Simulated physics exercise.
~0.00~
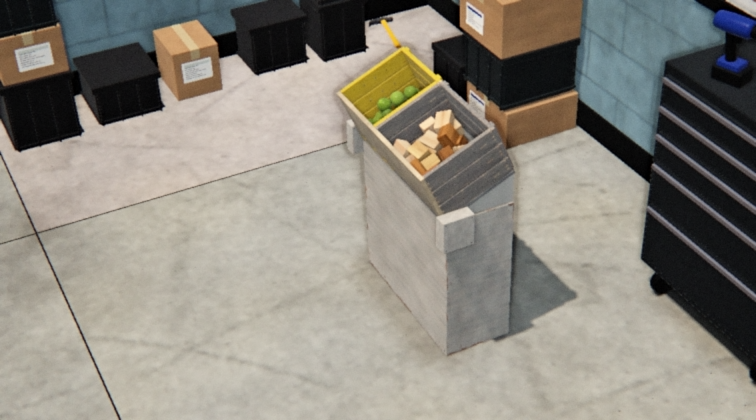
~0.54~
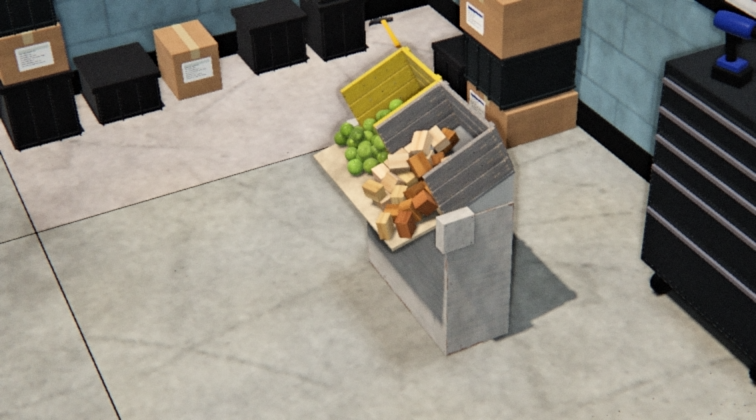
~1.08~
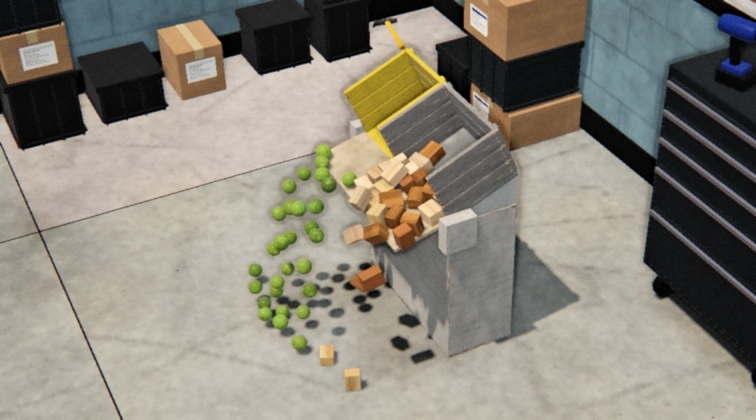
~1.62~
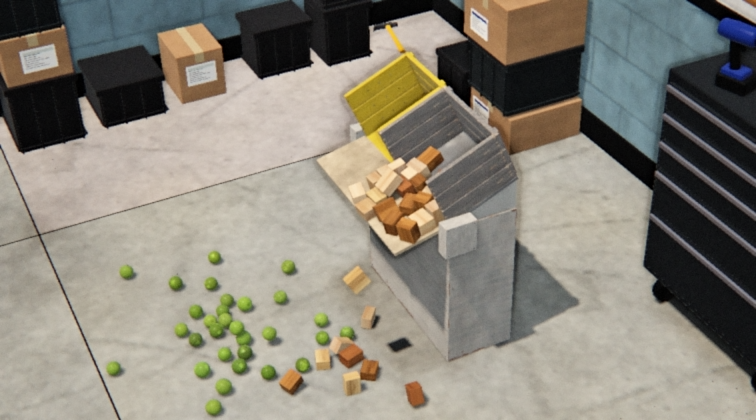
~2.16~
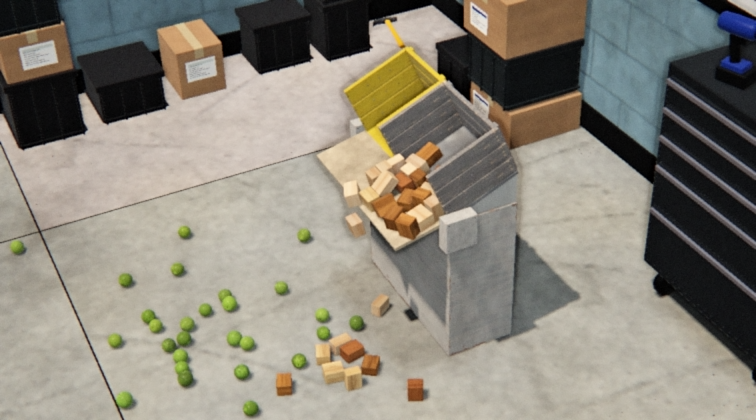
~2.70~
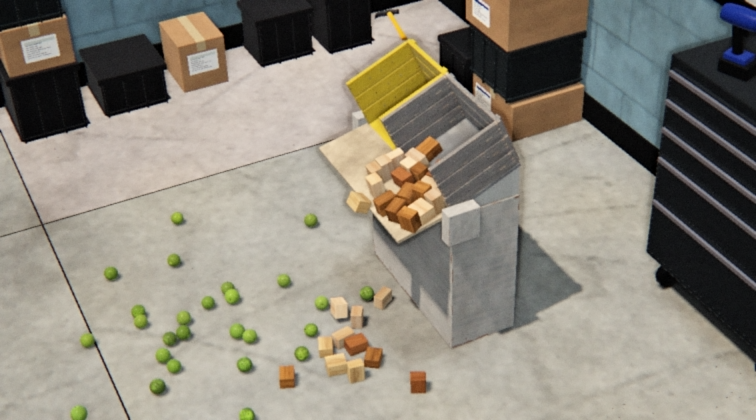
In a storeroom with a concrete floor, the front flap of a yellow bin and a grey bin dropped open, and all the green apples tumbled out and rolled across the floor, while some wooden blocks fell and most stayed heaped in and around the opening.
